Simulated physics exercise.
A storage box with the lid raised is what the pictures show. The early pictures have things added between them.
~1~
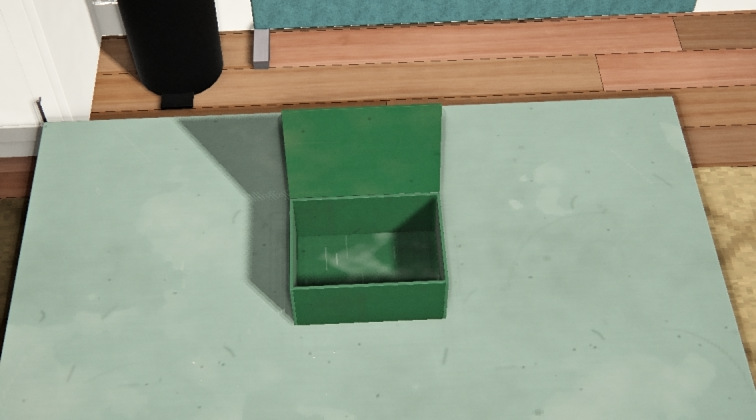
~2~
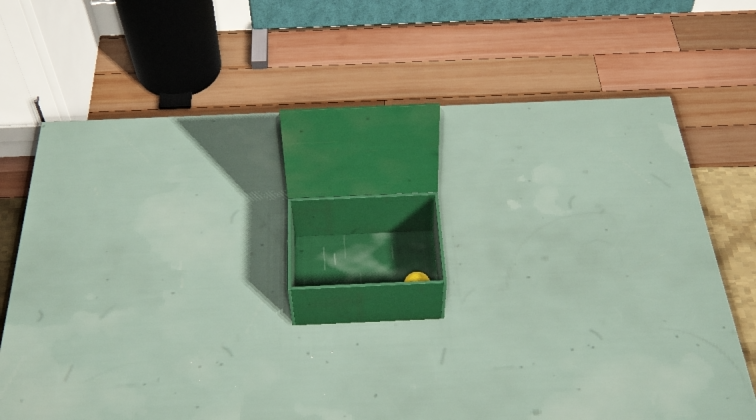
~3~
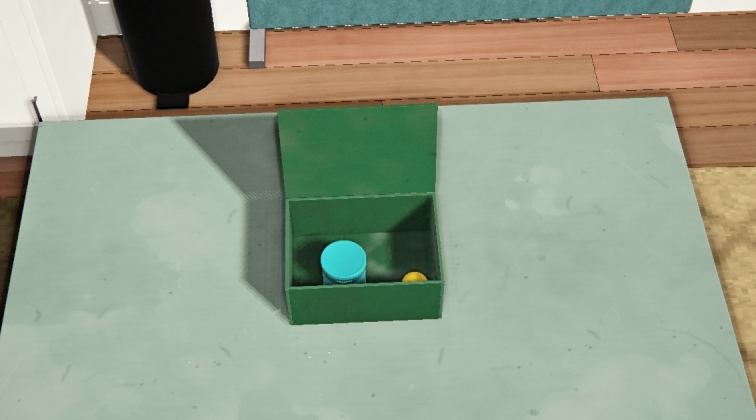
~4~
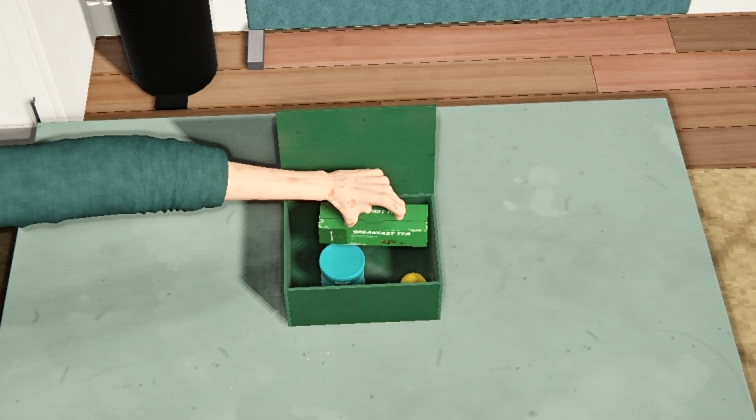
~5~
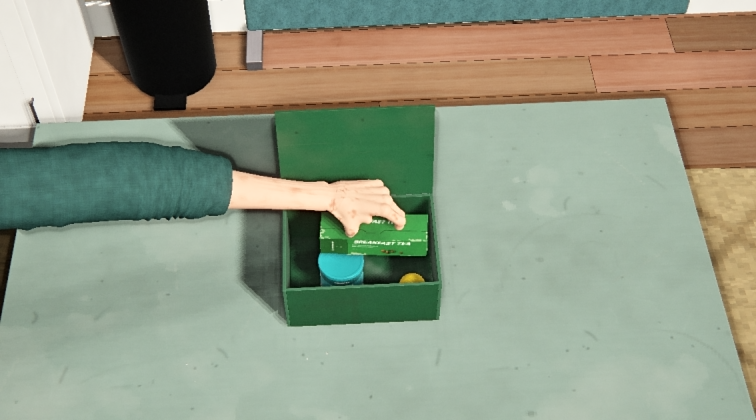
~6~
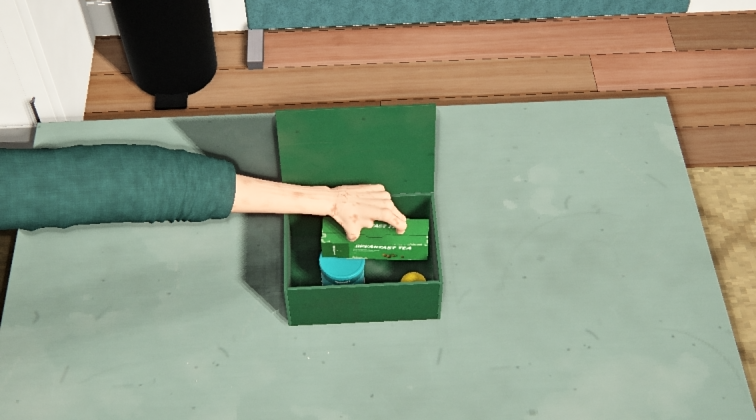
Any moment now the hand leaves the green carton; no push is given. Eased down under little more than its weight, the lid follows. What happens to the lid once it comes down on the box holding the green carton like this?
It comes down fully.
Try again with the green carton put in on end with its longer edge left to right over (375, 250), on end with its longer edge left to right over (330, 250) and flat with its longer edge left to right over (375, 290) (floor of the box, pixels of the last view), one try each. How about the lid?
Going in order, the lid is left partly open, then is left partly open, then is left partly open.
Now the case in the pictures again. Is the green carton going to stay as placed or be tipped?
By the end the green carton has leaned over.
Then, 0.50 s on from there, green carton on its side near (368, 242); yellow lemon shifted a little.
Then, 1.40 s on from there, lid 77° above the rim; green carton on its side near (368, 242); yellow lemon shifted a little.
Then, 1.70 s on from there, lid 47° above the rim; green carton on its side near (368, 242); yellow lemon shifted a little.
Then, 1.90 s on from there, lid 16° above the rim; green carton on its side near (368, 242); yellow lemon shifted a little.
In the end, lid shut; toppled in the box, green carton; the other 2 unmoved. At the end, from the last picture's camera, green carton near (368, 242).
